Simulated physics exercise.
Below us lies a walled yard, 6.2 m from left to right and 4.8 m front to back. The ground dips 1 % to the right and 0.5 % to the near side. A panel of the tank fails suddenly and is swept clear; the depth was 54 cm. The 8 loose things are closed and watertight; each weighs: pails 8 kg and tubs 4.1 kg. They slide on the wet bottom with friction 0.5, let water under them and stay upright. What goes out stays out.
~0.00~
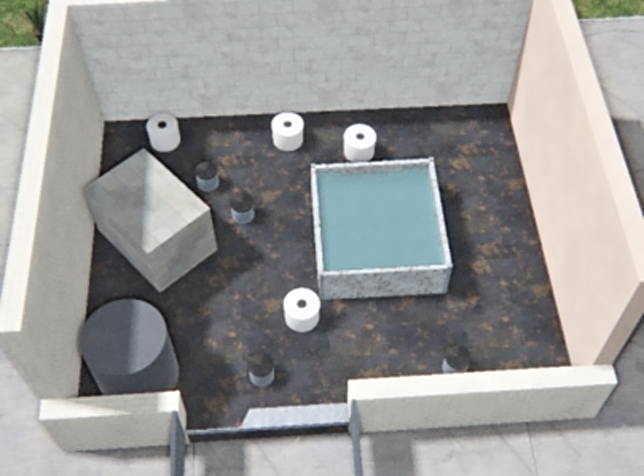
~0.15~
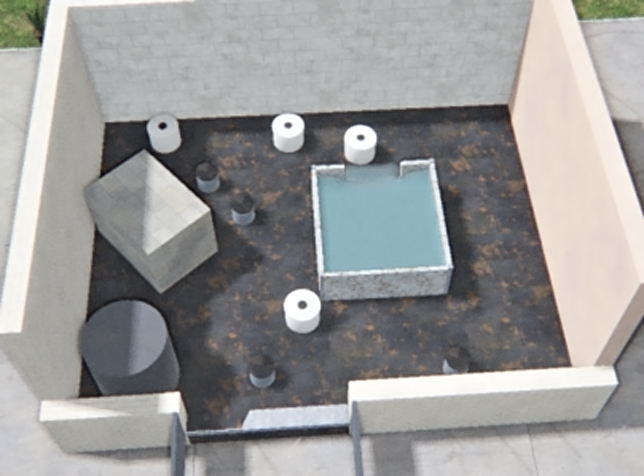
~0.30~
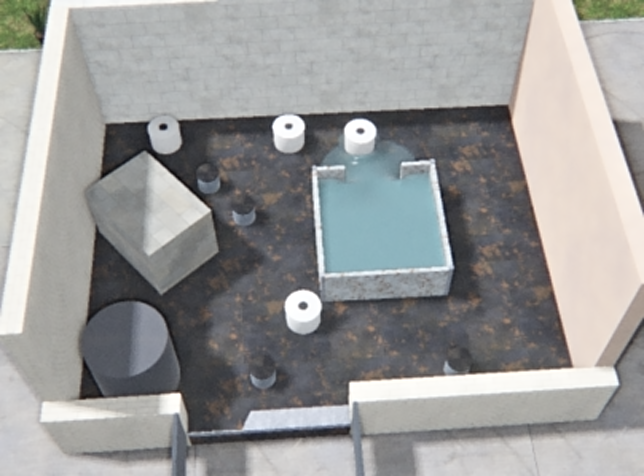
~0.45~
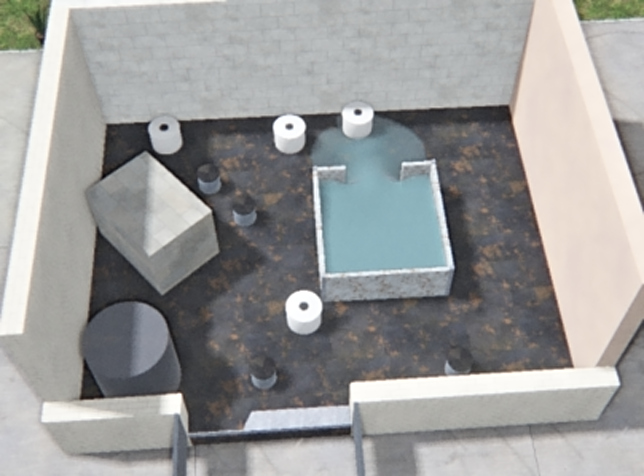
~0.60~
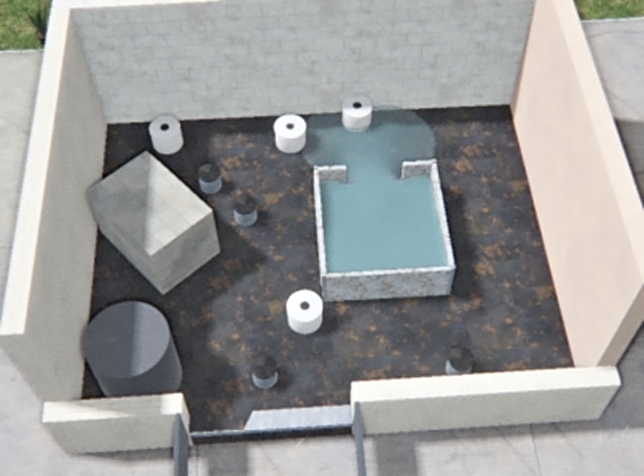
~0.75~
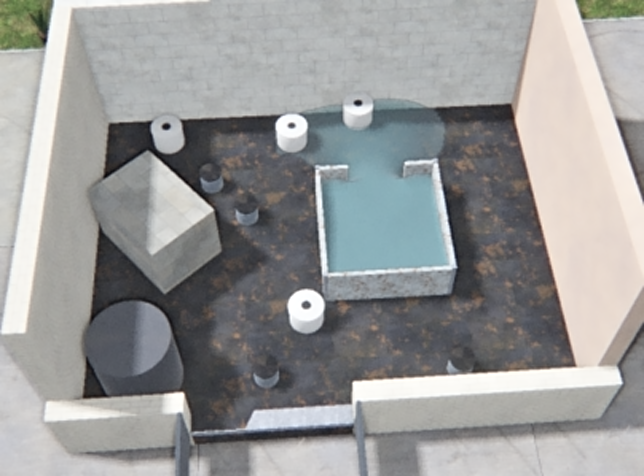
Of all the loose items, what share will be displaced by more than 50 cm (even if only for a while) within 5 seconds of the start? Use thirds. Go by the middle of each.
It is one to two thirds.
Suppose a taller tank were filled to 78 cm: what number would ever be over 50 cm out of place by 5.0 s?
Then 5.
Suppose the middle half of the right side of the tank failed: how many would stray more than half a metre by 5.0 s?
Then 3.
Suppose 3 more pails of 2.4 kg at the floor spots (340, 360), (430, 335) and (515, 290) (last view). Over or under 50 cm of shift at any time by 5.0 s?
In that order: Under, short of it, over.
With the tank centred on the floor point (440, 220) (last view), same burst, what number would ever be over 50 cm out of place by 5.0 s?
Then 3.
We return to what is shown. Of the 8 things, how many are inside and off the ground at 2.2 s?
At that moment 1.
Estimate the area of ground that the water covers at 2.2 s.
Some 10.5 m2.
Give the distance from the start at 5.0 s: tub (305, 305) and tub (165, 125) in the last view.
In that order: 0 cm, 100 cm.
After 1.1 s 1 of 8 are over 50 cm from their spots; 1 afloat.
After 2.2 s 2 of 8 are over 50 cm from their spots; 1 afloat.
After 3.5 s 3 of 8 are over 50 cm from their spots; 3 afloat.
After 5.0 s 3 of 8 are over 50 cm from their spots, and 3 have been at some point; 2 afloat.
